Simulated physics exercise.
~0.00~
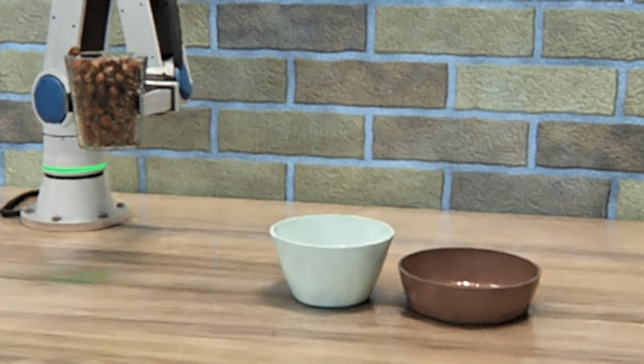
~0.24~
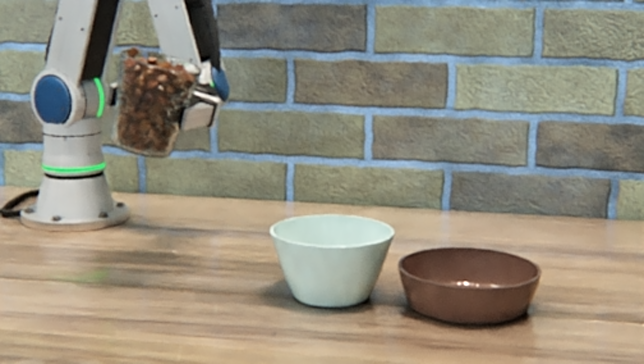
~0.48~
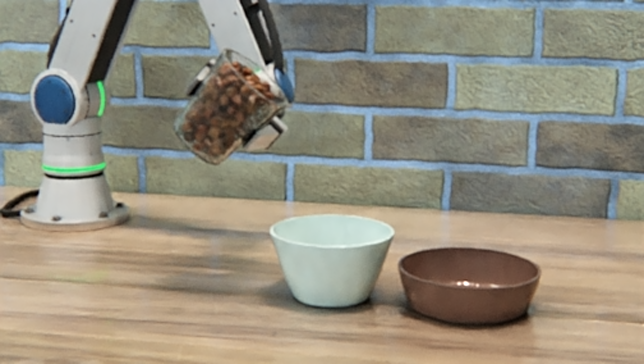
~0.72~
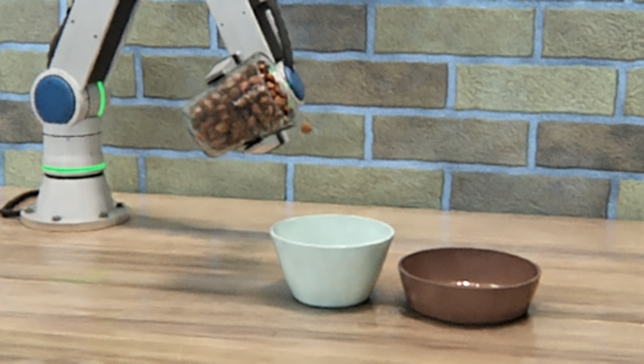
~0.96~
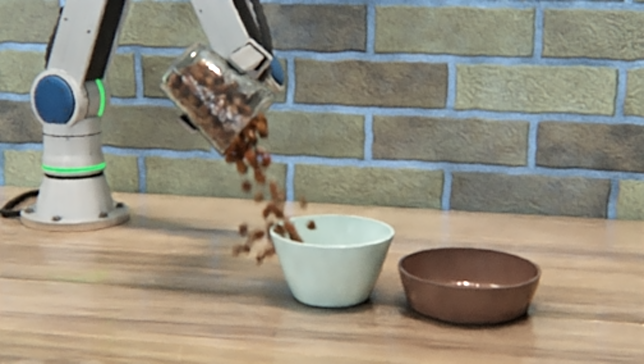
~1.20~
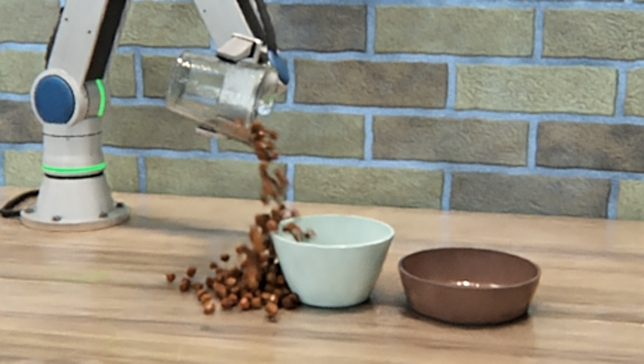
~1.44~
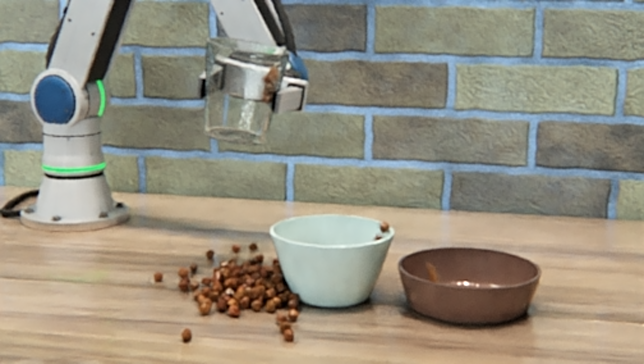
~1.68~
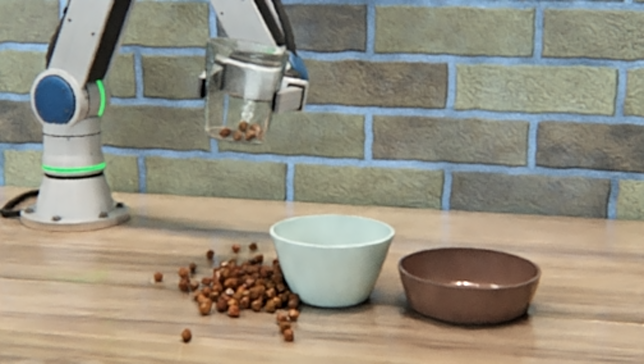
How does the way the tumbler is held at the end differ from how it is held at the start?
At the start the tumbler is held upright, while at the end it is left leaning slightly to the right.
A clear tumbler full of brown pellets, gripped by a robot arm, moves right from beside the arm's base toward a pale green bowl and a brown bowl. It tips over to the right, and a first piece slips out near its mouth. Then it swings nearly upside down and pellets pour out in a stream, some going into the pale bowl but many landing on the table to its left. The tumbler turns back up, leaving a scattered heap beside the pale bowl and a few pellets in its bottom.
